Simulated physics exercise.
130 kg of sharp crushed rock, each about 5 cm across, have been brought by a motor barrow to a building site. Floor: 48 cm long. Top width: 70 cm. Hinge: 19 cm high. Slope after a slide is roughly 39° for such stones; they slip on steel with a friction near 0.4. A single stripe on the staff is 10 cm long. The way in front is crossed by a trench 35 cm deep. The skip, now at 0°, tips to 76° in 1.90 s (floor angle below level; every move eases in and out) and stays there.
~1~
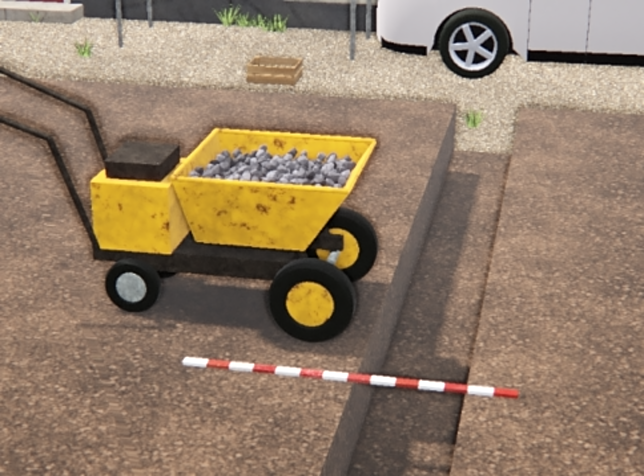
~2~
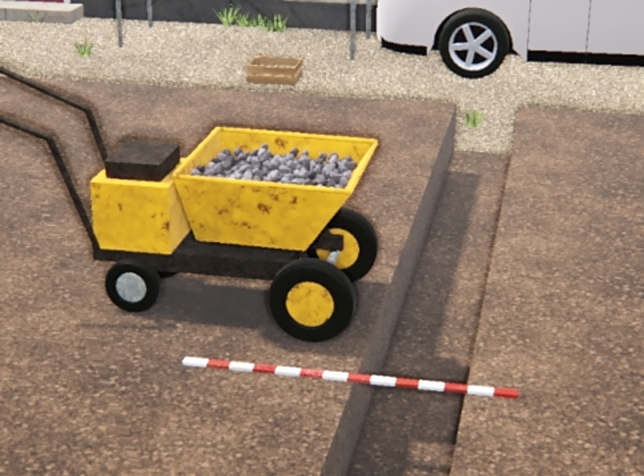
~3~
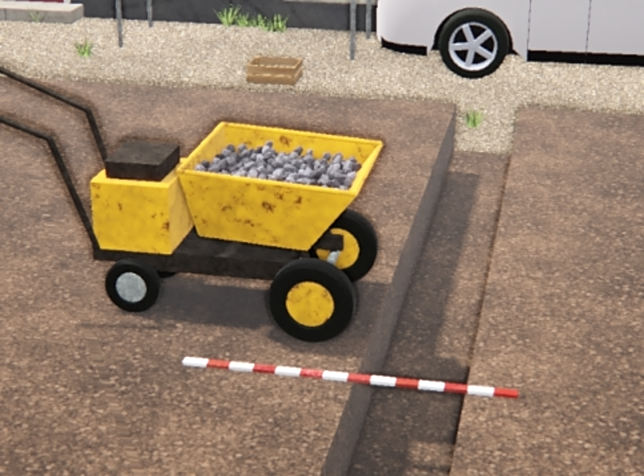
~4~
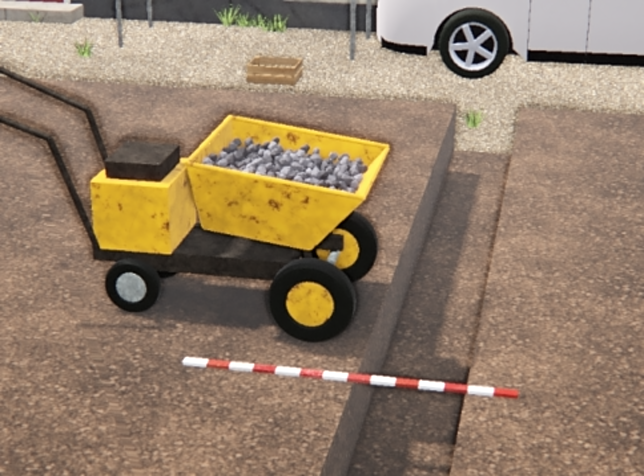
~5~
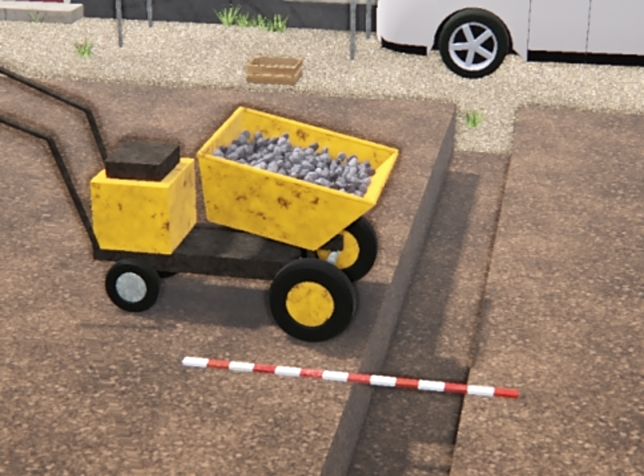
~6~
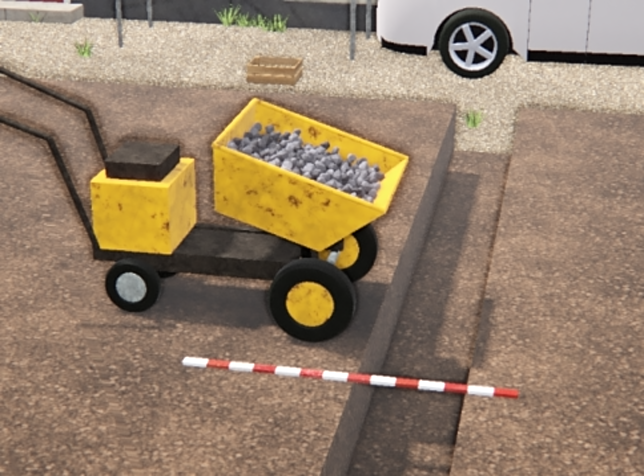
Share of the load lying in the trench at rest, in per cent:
72 per cent.
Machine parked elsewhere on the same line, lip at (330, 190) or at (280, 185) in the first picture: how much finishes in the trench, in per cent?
The first start gives about 90 per cent, the second about 95.
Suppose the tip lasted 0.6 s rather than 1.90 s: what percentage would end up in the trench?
Close to 50 percent, then.
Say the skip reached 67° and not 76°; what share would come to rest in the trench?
Roughly 35% would end there.
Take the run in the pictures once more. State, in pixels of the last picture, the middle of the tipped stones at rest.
In the last view, about (457, 369).
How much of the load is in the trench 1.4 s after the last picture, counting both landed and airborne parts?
Around 15 per cent of it, at that instant.
Then, 0.8 s after the last picture the floor is at 64°, 100 % in the skip; the foremost stones are at (439, 265).
Then, 1.4 s after the last picture the floor is at 76°, 67 % in the skip, 17 % in the trench, 16 % past the trench; the foremost stones are at (567, 337).
Then, 1.7 s after the last picture the floor is at 76°, 41 % in the skip, 35 % in the trench, 24 % past the trench; the foremost stones are at (609, 335).
Then, 3.7 s after the last picture the floor is at 76°, 5 % in the skip, 72 % in the trench, 23 % past the trench; the foremost stones are at (613, 335).
